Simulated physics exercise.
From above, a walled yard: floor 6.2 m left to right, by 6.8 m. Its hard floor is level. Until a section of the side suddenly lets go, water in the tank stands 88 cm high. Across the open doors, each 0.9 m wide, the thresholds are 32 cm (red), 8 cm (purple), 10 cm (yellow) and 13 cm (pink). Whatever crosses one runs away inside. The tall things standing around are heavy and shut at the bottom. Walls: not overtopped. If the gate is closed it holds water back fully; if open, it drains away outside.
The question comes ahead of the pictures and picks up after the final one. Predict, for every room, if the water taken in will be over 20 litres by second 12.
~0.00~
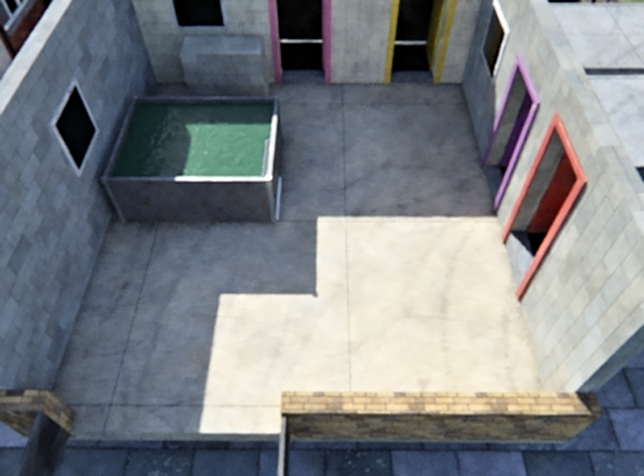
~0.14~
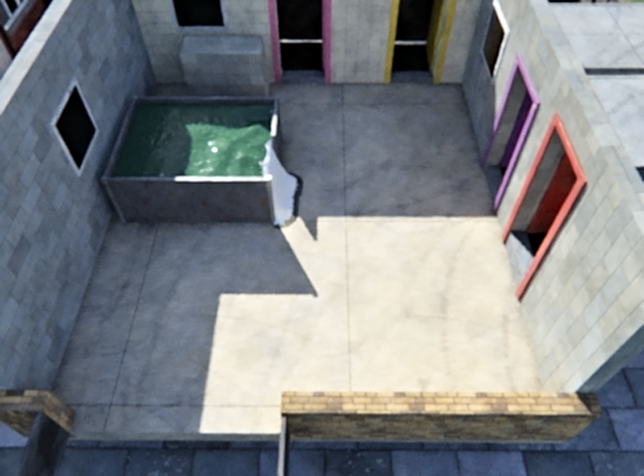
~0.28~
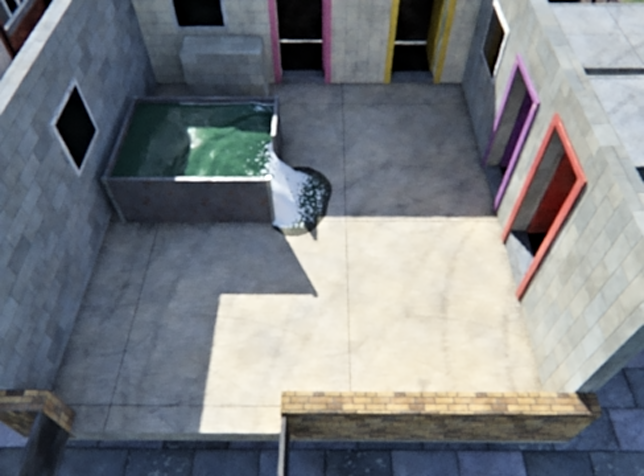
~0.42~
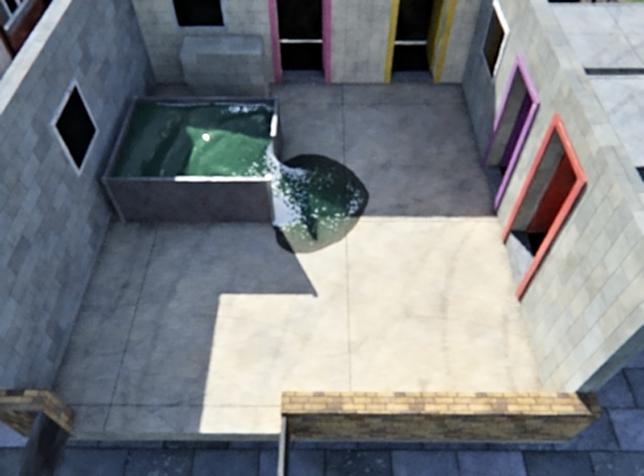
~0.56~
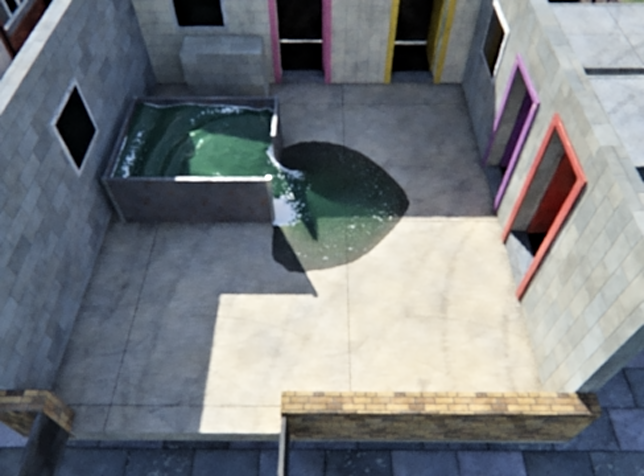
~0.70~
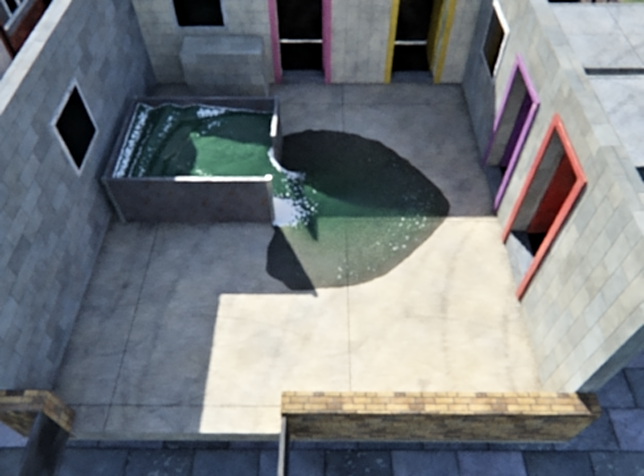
Red door: Short of the limit. Purple door: Beyond the limit. Yellow door: Beyond the limit. Pink door: Short of the limit.
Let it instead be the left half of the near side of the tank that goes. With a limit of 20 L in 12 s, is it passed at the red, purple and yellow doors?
At red the amount is beneath the mark, at purple it is beneath the mark, and at yellow it is beneath the mark.
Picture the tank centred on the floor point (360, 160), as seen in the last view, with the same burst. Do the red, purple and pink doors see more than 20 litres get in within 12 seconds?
Red stays inside, purple goes beyond, pink stays inside, judged against that limit.
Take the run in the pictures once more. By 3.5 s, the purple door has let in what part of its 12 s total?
I'd put it at about 65 per cent by that point.
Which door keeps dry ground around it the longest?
Pink.
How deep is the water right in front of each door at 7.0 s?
You'd get red at 11 cm, purple at 12 cm, yellow at 12 cm, and pink at 4 cm.
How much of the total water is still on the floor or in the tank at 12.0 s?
Around 80 percent of the water.
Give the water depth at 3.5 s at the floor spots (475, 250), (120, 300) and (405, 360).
About 16, 0 and 13 cm respectively.
After 1.4 s water covers 40 % of the floor and is deepest (50 cm) near (279, 205); red door 26 cm at the sill, 0 L in, purple door 15 cm at the sill, 34 L in, yellow door not reached, pink door not reached.
After 2.2 s water covers 45 % of the floor and is deepest (53 cm) near (541, 414); red door 30 cm at the sill, 0 L in, purple door 26 cm at the sill, 152 L in, yellow door 2 cm at the sill, 0 L in, pink door not reached.
After 3.5 s water covers 50 % of the floor and is deepest (29 cm) near (541, 414); red door 19 cm at the sill, 0 L in, purple door 22 cm at the sill, 303 L in, yellow door 14 cm at the sill, 10 L in, pink door 1 cm at the sill, 0 L in.
After 7.0 s water covers 95 % of the floor and is deepest (16 cm) near (279, 205); red door 11 cm at the sill, 0 L in, purple door 12 cm at the sill, 428 L in, yellow door 12 cm at the sill, 42 L in, pink door 4 cm at the sill, 0 L in.
After 12.0 s water covers 95 % of the floor and is deepest (13 cm) near (147, 115); red door 8 cm at the sill, 0 L in, purple door 8 cm at the sill, 450 L in, yellow door 8 cm at the sill, 47 L in, pink door 9 cm at the sill, 0 L in.
